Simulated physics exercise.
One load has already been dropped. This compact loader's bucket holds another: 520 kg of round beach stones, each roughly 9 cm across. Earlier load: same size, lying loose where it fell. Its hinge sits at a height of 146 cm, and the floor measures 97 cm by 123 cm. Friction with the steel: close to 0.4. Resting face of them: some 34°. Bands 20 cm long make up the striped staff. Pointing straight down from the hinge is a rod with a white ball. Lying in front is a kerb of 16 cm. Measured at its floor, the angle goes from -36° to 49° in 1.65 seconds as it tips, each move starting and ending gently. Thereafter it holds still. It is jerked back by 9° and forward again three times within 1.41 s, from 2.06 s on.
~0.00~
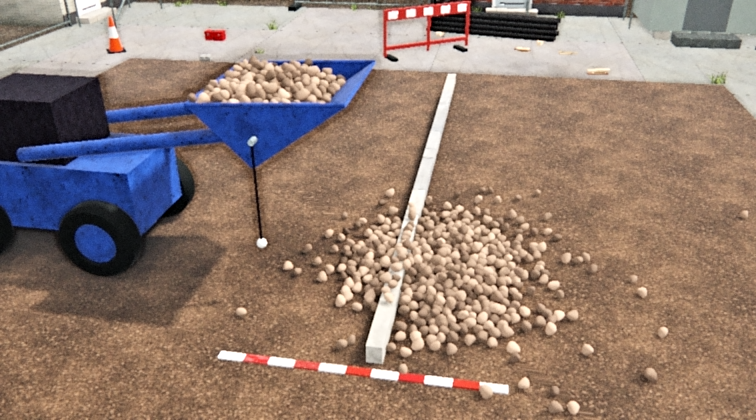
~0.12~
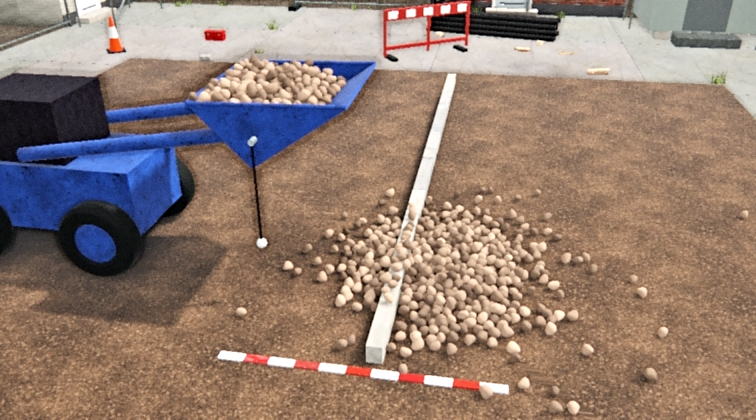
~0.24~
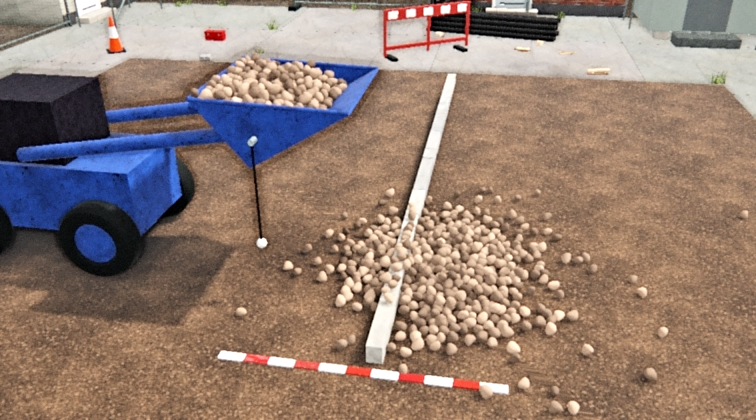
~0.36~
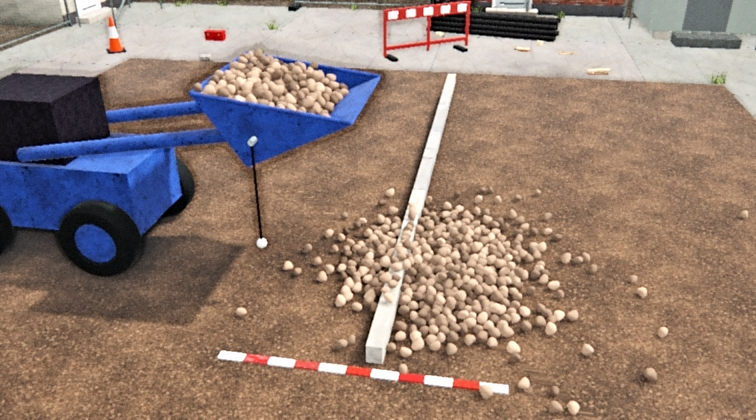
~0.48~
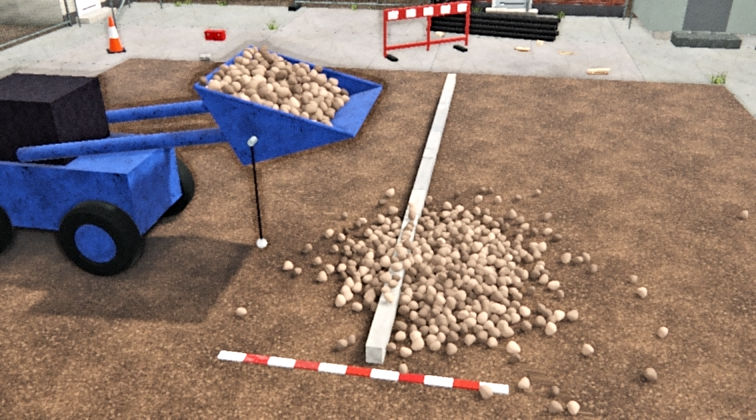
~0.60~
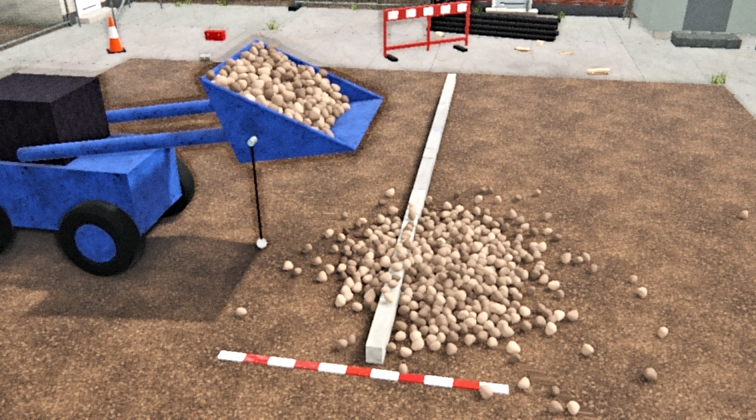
A blue loader's raised bucket, heaped with rounded tan stones, begins almost still, then tilts gradually forward, its front lip lowering toward the right. The stones shift slightly inside as the bucket's angle steepens, while the loader stays in place and the loose pile across the pale kerb lies unmoved.
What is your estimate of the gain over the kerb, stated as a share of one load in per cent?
My estimate is 17 per cent of one load.
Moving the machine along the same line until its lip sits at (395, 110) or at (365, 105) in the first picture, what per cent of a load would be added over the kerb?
Near 70 in a hundred first, near 35 in a hundred second.
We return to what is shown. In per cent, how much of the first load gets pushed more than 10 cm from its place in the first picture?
Near 10 per cent, I reckon.
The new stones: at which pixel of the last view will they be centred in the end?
Their centre ends up near (370, 253).
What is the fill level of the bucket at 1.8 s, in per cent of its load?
10 %.
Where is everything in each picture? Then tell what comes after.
Lip at (345, 106), floor tilted -36°, highest stones at (276, 69). The earlier load is highest near (409, 248), 21 cm above ground level, 22 % on this side of the kerb, 78 % over the kerb, in the first frame.
The bucket is at -35°, its lip at (346, 108); the top of the load is at (277, 69); the stones move at 0.1 m/s on average, in the second frame.
Lip at (349, 114), floor tilted -31°, highest stones at (263, 65); the stones move at 0.2 m/s on average, in the third frame.
The bucket is at -26°, its lip at (351, 124); the top of the load is at (254, 61); the stones move at 0.2 m/s on average, in the fourth frame.
Lip at (354, 136), floor tilted -19°, highest stones at (256, 56); the stones move at 0.3 m/s on average, in the fifth frame.
The bucket is at -10°, its lip at (354, 150); the top of the load is at (256, 53); the stones move at 0.3 m/s on average, in the sixth frame.
After 1.2 s the floor is at 36°; in per cent of one load, 90 in the bucket, 32 on this side of the kerb, 78 over the kerb; the foremost stones are at (637, 280).
After 1.8 s the floor is at 49°; in per cent of one load, 12 in the bucket, 104 on this side of the kerb, 84 over the kerb; the foremost stones are at (637, 280).
After 3.9 s the floor is at 49°; in per cent of one load, 0 in the bucket, 105 on this side of the kerb, 95 over the kerb; the foremost stones are at (637, 280).
After 6.7 s the floor is at 49°; in per cent of one load, 0 in the bucket, 105 on this side of the kerb, 95 over the kerb; the foremost stones are at (637, 280). Net gain over the kerb, 17.
